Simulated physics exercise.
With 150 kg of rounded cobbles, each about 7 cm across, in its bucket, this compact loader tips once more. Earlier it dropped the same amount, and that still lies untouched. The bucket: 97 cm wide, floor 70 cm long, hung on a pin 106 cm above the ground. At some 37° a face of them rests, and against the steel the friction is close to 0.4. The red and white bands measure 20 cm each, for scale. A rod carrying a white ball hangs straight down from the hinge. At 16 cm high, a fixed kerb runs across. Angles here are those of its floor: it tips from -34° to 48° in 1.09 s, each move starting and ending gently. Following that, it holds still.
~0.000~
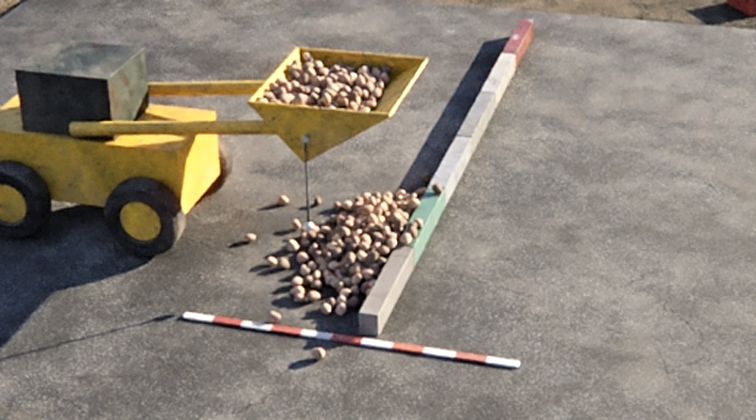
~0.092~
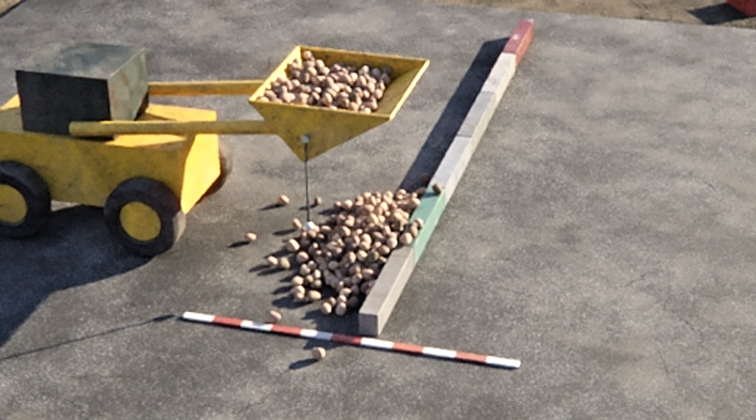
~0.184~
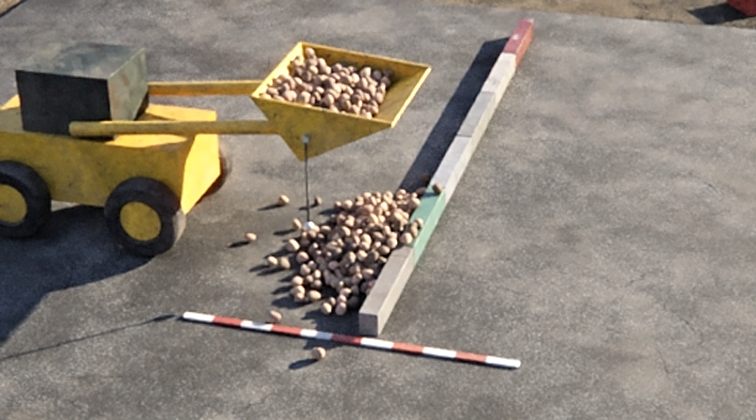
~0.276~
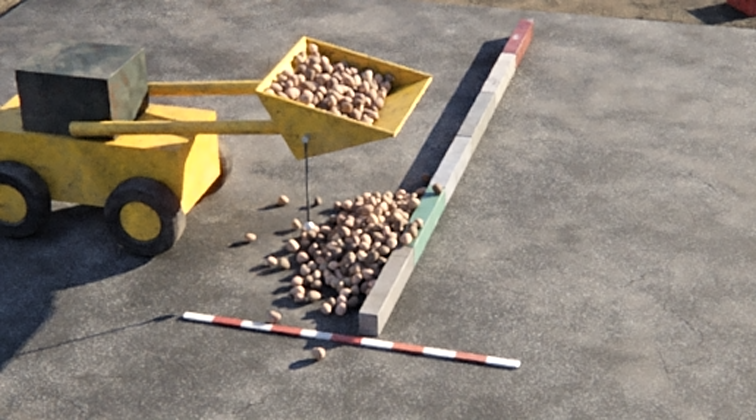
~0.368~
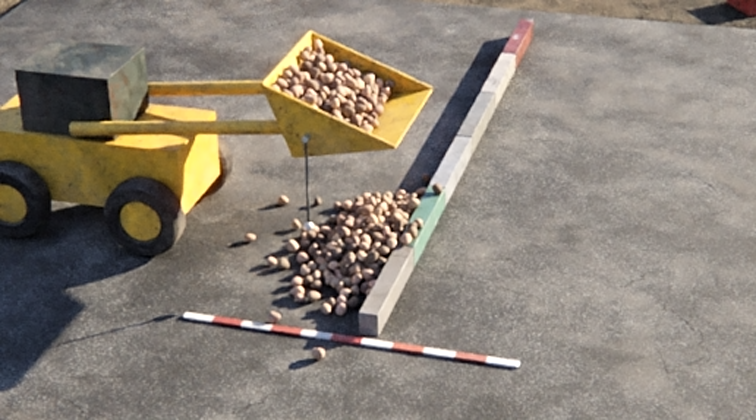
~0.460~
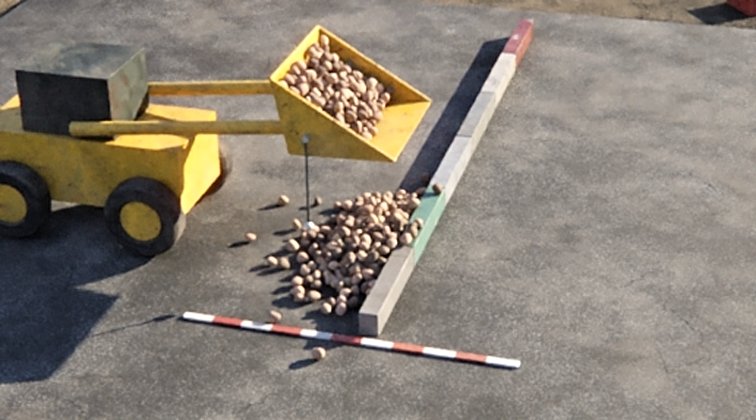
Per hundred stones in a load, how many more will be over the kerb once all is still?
55.
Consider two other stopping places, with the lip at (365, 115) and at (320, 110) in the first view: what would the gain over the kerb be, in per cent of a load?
First place: Roughly 30 %; second place: Roughly 0 %.
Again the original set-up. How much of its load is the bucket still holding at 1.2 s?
Estimate: 30 % remaining inside, roughly.
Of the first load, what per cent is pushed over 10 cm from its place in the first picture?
Close to 0 per cent.
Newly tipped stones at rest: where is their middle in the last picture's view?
I'd put their centre close to (432, 250).
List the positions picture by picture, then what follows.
Lip at (390, 116), floor tilted -34°, highest stones at (306, 71). The earlier load is highest near (406, 222), 20 cm above ground level, 100 % on this side of the kerb, in the first picture.
Lip at (391, 118), floor tilted -32°, highest stones at (307, 71); the stones move at 0.1 m/s on average, in the second picture.
The bucket is at -28°, its lip at (393, 125); the top of the load is at (308, 65); the stones move at 0.2 m/s on average, in the third picture.
The bucket is at -21°, its lip at (395, 135); the top of the load is at (311, 62); the stones move at 0.2 m/s on average, in the fourth picture.
The bucket is at -12°, its lip at (395, 148); the top of the load is at (311, 59); the stones move at 0.3 m/s on average, in the fifth picture.
Lip at (394, 161), floor tilted -2°, highest stones at (316, 54); the stones move at 0.3 m/s on average, in the sixth picture.
After 0.8 s the floor is at 35°; in per cent of one load, 100 in the bucket, 100 on this side of the kerb; the foremost stones are at (409, 229).
After 1.2 s the floor is at 48°; in per cent of one load, 31 in the bucket, 161 on this side of the kerb, 8 over the kerb; the foremost stones are at (440, 242).
After 1.5 s the floor is at 48°; in per cent of one load, 0 in the bucket, 152 on this side of the kerb, 48 over the kerb; the foremost stones are at (517, 273).
After 3.9 s the floor is at 48°; in per cent of one load, 0 in the bucket, 145 on this side of the kerb, 55 over the kerb; the foremost stones are at (604, 295). Net gain over the kerb, 55.
